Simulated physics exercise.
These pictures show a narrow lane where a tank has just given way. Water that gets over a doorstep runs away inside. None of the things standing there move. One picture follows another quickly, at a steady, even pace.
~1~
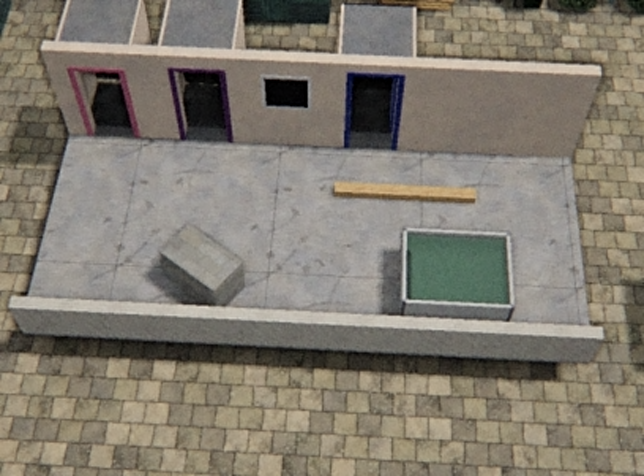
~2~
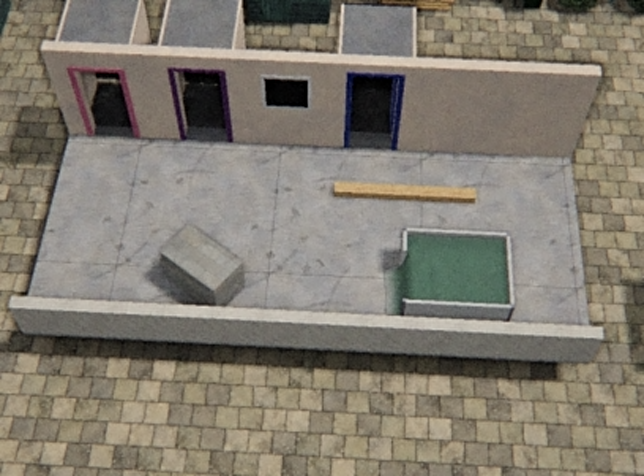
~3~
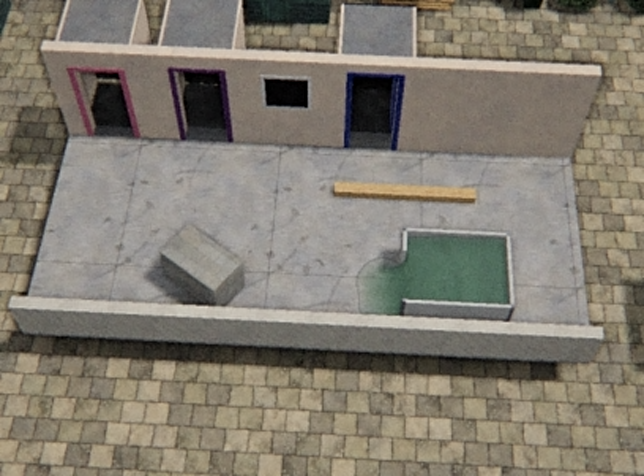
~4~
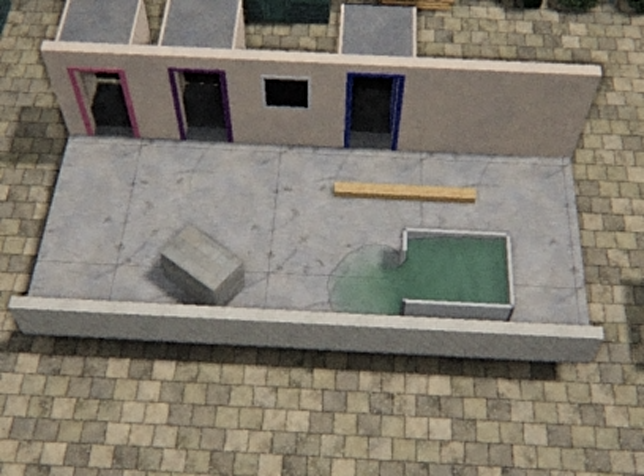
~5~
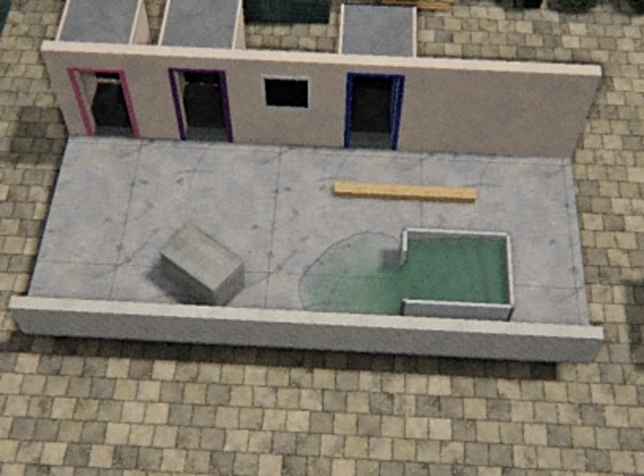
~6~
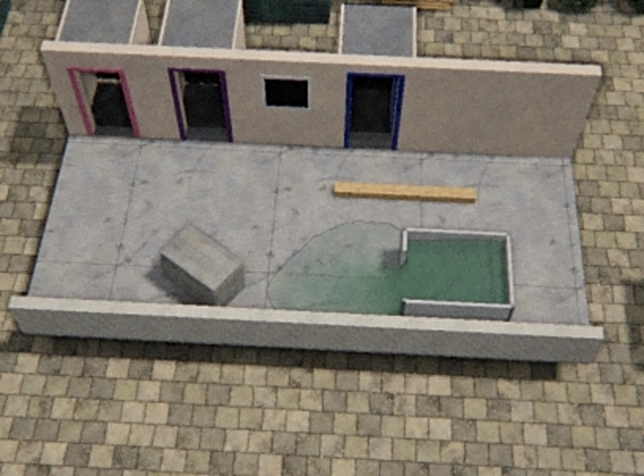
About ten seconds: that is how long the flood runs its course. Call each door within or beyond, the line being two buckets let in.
Blue door - within; pink door - beyond; purple door - within.
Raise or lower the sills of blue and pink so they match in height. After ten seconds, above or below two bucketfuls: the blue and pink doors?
Blue door: Within bounds. Pink door: Within bounds.
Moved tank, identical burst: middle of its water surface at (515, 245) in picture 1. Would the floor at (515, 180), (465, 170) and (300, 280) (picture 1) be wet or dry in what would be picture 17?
So, in the order given, I'd say unaffected, unaffected, soaked through.
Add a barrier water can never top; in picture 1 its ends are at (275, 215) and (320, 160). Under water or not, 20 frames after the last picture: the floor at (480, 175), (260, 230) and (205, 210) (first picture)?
Lab note - spot 1 parched, spot 2 inundated, spot 3 inundated.
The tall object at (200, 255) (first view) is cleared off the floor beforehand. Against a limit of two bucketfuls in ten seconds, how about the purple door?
Outcome for the purple door: It never crosses.
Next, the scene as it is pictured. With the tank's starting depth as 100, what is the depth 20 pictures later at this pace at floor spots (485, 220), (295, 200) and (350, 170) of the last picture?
About 0, 2 and 0 percent, in that order.
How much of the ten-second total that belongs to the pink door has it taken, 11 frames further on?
It should be near 0 percent of the ten-second total.
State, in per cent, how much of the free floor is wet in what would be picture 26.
I'd put it at roughly 60 per cent.
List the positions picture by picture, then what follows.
In the first picture, still water in the tank at (457, 269).
In the second picture, water pours out at (404, 290) and has run to (393, 269).
In the third picture, water pours out at (404, 290) and has run to (366, 270).
In the fourth picture, the front is at (331, 284), out from the gap at (404, 290).
In the fifth picture, the front is at (304, 283), out from the gap at (404, 290).
In the sixth picture, the front is at (272, 292), out from the gap at (404, 290).
A moment on, water covers 20 % of the floor; the blue door not reached, the pink door not reached, the purple door not reached.
Next, water covers 40 % of the floor; the blue door not reached, the pink door not reached, the purple door not reached.
Then, water covers 60 % of the floor; the blue door not reached, the pink door wet at the sill, nothing in, the purple door wet at the sill, nothing in.
Later, water covers 60 % of the floor; the blue door not reached, the pink door over two buckets in, the purple door under two buckets in.
In the end, water covers 65 % of the floor; the blue door wet at the sill, nothing in, the pink door over two buckets in, the purple door under two buckets in.
